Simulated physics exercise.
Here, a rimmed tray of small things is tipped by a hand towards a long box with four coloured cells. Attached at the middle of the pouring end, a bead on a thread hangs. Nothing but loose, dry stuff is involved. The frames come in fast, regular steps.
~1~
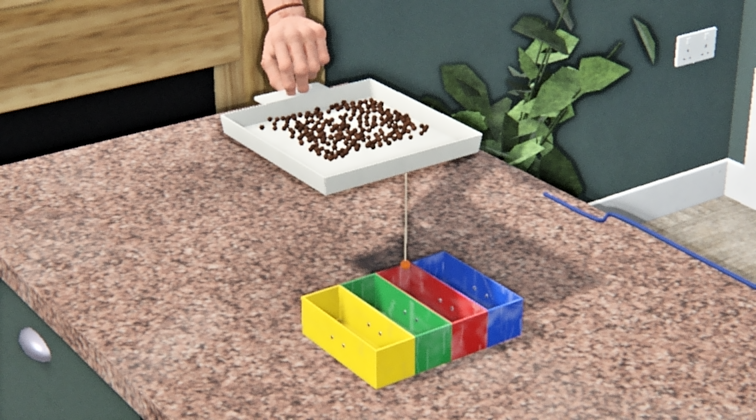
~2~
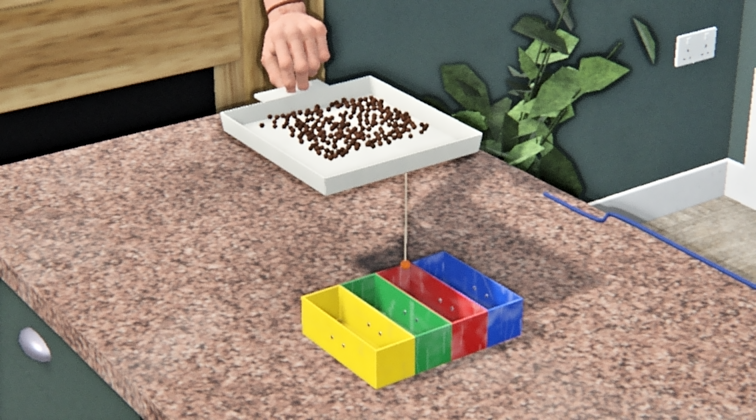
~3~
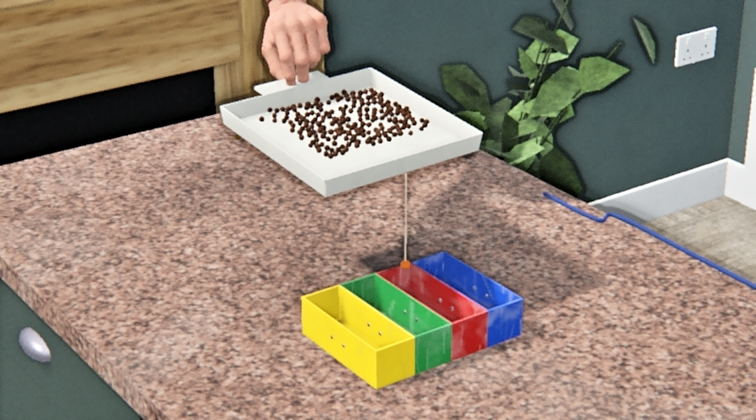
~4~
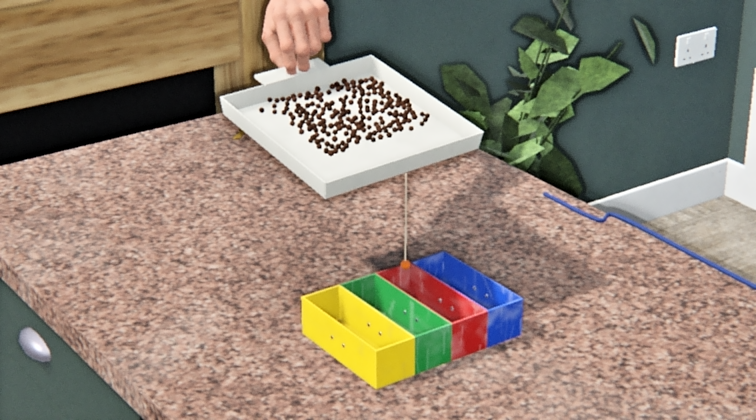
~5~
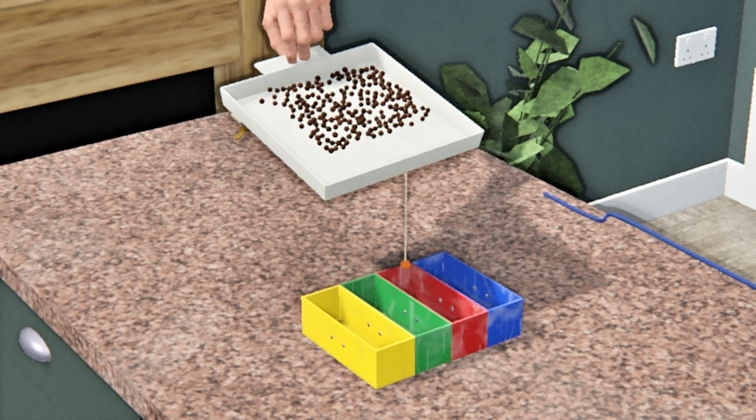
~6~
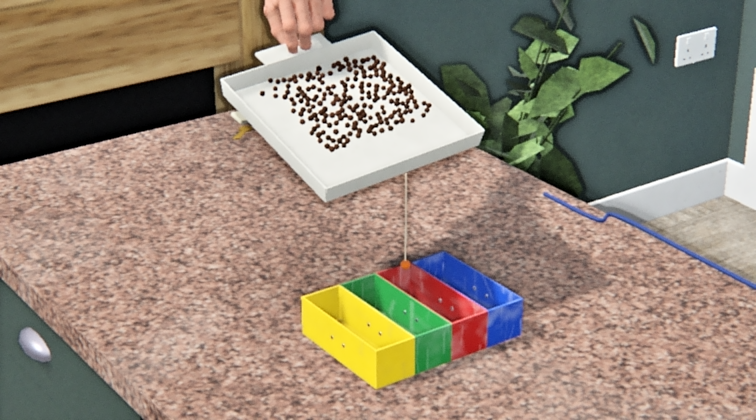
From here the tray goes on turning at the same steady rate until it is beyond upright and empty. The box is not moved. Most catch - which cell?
Cell: Yellow.
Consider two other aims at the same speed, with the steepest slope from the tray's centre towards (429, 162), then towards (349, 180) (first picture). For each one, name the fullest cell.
Try 1 - that blue cell; try 2 - the yellow one.
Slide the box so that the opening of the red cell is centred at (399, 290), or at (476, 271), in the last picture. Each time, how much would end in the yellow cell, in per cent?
Respectively 30 % and 20 %.
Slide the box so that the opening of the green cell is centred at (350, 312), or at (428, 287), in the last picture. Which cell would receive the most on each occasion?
Try one: The green one; try two: The cell in yellow.
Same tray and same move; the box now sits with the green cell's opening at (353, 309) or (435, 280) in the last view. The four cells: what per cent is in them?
About 100 in a hundred, then about 30 in a hundred.
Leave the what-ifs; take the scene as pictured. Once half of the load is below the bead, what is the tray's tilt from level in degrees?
Somewhere near 115°.
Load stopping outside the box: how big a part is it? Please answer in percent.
It comes to 10 per cent or so.
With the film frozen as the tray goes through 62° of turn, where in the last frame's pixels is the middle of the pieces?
In the last view, the load is centred near (373, 172).
Soon after the last picture, tray tipped steeply; nearly all on the tray; a stray few in the yellow cell; a stray few in the red cell; a small part falling or outside the box.
A little later, tray tipped past a quarter turn; most on the tray; a small part in the yellow cell; a stray few in the green cell; a stray few in the red cell; a small part falling or outside the box.
Later still, tray tipped past a quarter turn; about half in the yellow cell; about a quarter in the green cell; a small part in the red cell; a small part falling or outside the box.
At rest, tray tipped past a quarter turn; about half in the yellow cell; about a quarter in the green cell; a small part in the red cell; none in the blue cell; a small part outside the box.
